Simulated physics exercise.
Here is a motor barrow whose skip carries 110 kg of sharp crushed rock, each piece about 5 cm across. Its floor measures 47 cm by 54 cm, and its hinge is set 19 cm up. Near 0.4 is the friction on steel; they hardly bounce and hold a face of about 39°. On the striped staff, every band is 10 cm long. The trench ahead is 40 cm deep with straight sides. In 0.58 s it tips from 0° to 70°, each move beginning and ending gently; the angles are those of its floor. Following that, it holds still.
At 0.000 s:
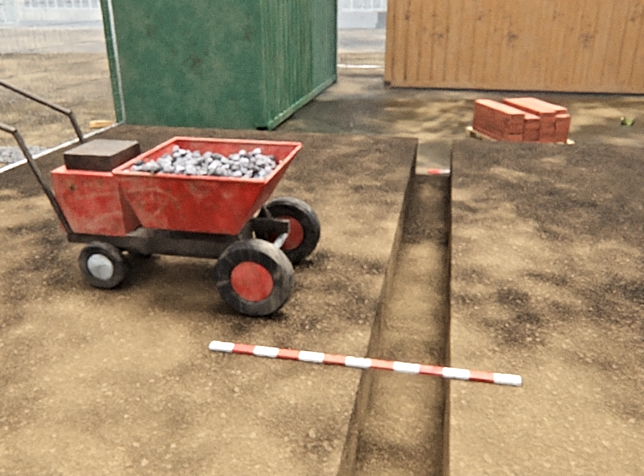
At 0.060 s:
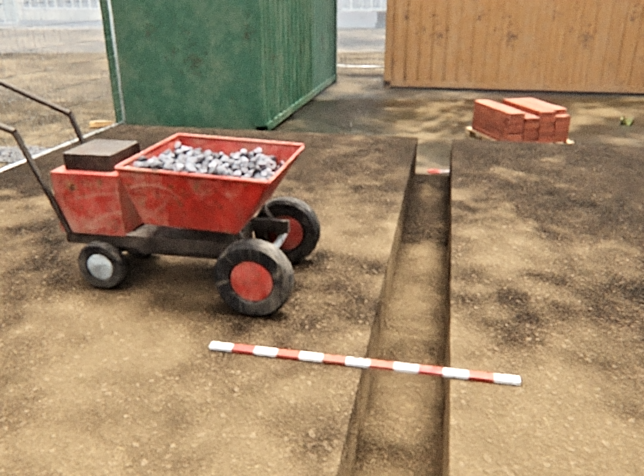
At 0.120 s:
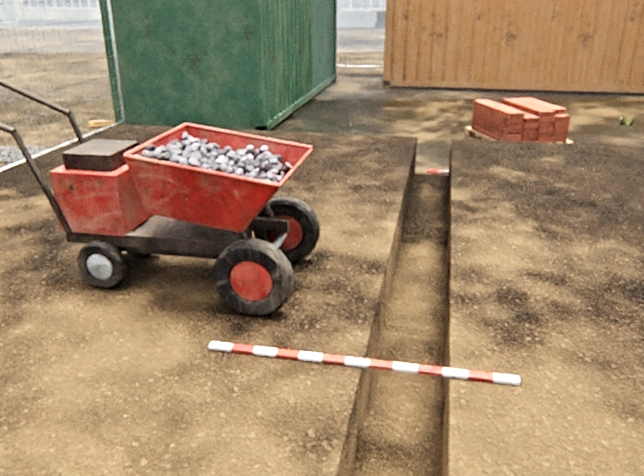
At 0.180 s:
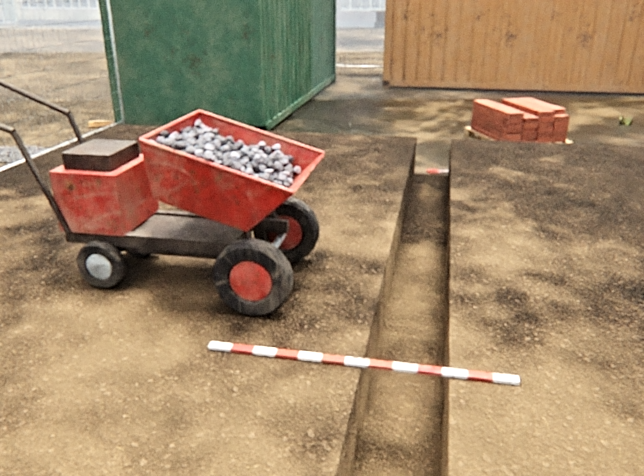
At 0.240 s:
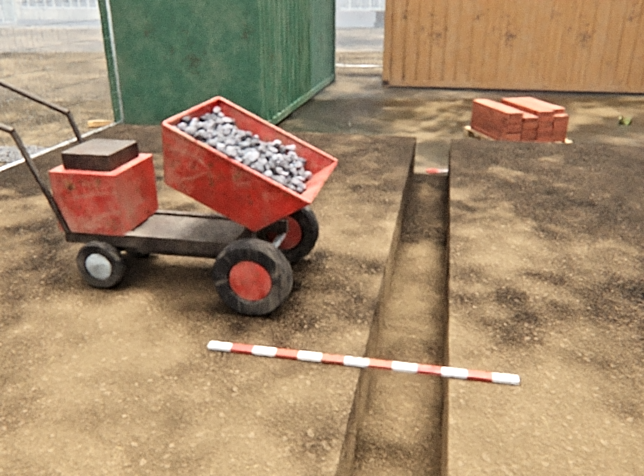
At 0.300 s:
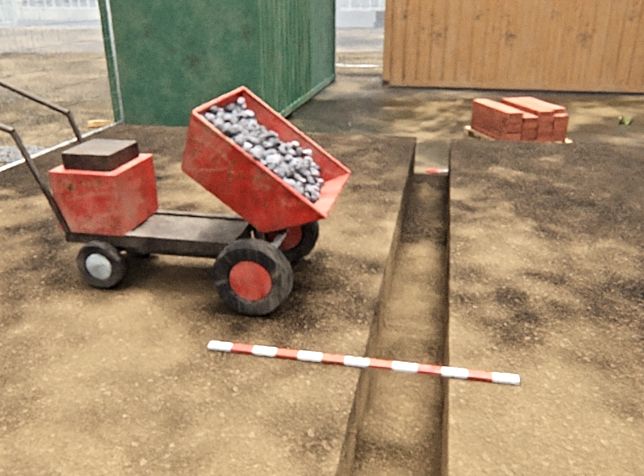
The footage shows a red motor barrow loaded with grey crushed rock beside a narrow straight trench, with a striped staff lying across it. The skip gradually tilts forward to the right, its rear rising steeply while the wheels stay still.
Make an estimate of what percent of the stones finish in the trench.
About 68 percent.
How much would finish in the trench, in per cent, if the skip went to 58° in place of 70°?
It comes out at about 35 percent.
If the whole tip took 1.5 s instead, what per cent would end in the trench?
Near 60 per cent.
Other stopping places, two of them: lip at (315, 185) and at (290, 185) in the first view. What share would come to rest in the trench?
Around 30% for the first place and 50% for the second.
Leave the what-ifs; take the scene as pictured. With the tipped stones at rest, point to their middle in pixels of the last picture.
Roughly (418, 355), I'd say.
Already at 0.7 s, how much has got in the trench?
I'd say near 20 per cent at that time.
After 0.4 s the floor is at 58°; 100 % in the skip; the foremost stones are at (339, 217).
After 0.7 s the floor is at 70°; 77 % in the skip, 1 % short of the trench, 22 % in the trench; the foremost stones are at (432, 317).
After 1.0 s the floor is at 70°; 33 % in the skip, 1 % short of the trench, 58 % in the trench, 8 % past the trench; the foremost stones are at (572, 318).
After 3.0 s the floor is at 70°; 23 % in the skip, 1 % short of the trench, 68 % in the trench, 8 % past the trench; the foremost stones are past the picture's edge.
